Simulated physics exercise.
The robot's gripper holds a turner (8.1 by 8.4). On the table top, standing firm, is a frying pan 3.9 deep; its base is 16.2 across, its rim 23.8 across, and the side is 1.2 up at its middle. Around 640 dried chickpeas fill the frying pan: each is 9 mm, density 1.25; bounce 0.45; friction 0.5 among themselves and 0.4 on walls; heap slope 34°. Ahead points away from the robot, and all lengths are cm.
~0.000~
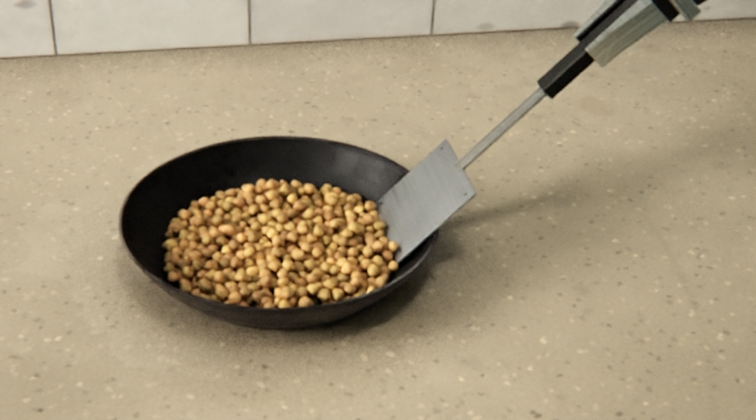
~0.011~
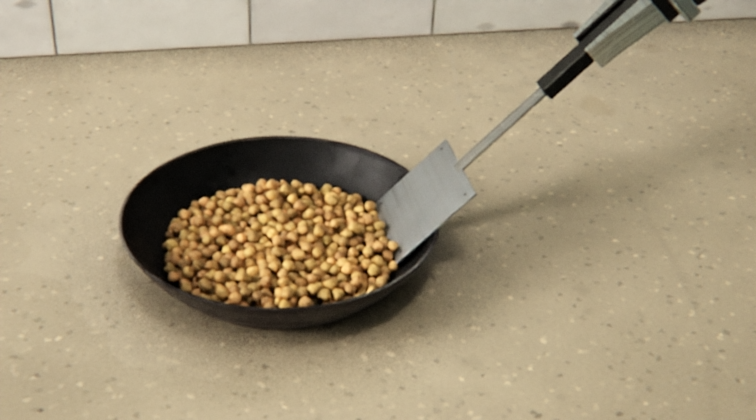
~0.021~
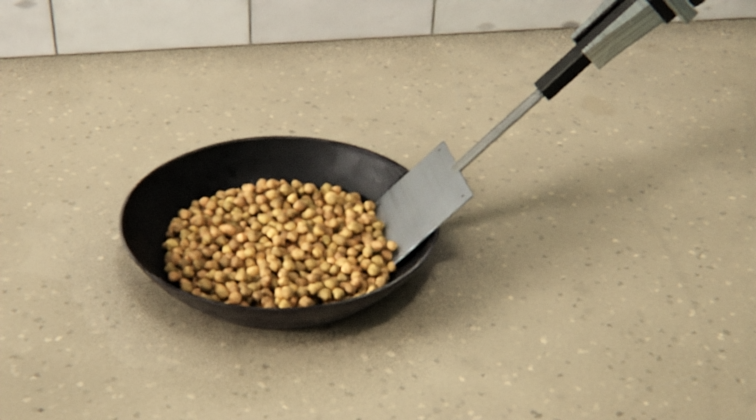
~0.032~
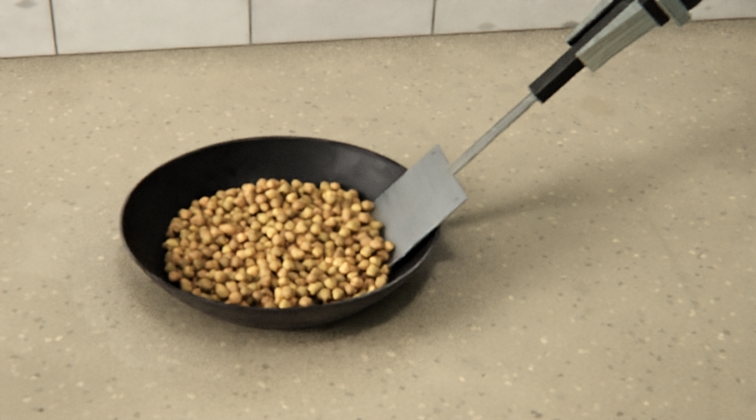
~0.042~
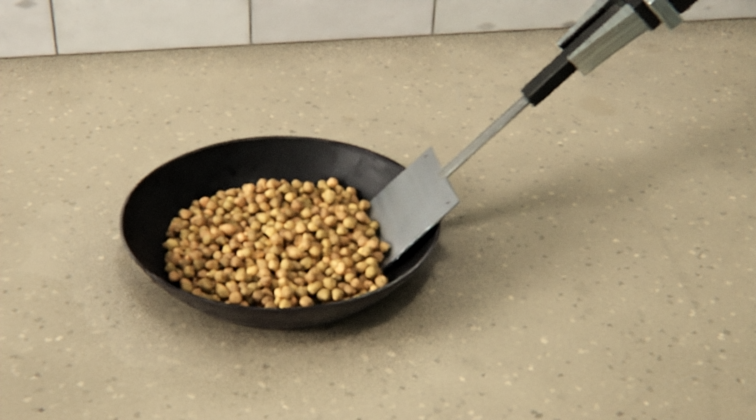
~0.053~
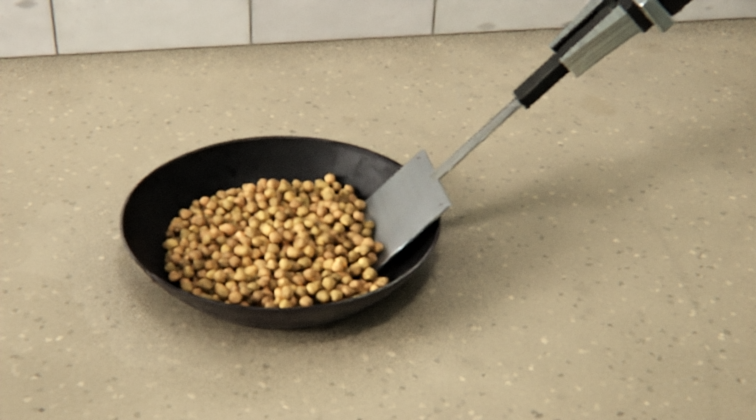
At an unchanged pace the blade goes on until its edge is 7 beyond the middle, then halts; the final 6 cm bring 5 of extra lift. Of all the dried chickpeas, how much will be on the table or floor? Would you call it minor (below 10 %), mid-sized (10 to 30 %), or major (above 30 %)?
I would call it minor.
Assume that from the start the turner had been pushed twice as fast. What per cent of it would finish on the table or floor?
Then around 15 percent would finish on the table or floor.
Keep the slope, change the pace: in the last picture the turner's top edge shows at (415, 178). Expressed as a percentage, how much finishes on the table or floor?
Expect some 15 per cent there.
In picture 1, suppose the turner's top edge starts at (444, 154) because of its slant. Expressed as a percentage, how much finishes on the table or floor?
0 percent or so.
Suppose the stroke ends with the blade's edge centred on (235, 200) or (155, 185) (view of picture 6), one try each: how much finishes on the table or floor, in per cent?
About 0 and 15 per cent.
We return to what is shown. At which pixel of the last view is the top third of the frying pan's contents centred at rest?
About (182, 236).
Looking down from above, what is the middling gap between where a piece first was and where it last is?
Near 3 cm, measured level.
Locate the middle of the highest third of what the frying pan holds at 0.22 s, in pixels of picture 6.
The middle sits at approx. (205, 230).
By 0.14 s, sloping 45°, highest piece 5 above the table; 639 in the frying pan.
By 0.22 s, sloping 45°, highest piece 5 above the table; 639 in the frying pan.
By 0.46 s, sloping 45°, highest piece 4 above the table; 616 in the frying pan, 23 on the table or floor.
By 1.51 s, sloping 45°, highest piece 4 above the table; 616 in the frying pan, 23 on the table or floor.
Final count, 616 in the frying pan, 23 on the table or floor. That is 4 % on the table or floor.
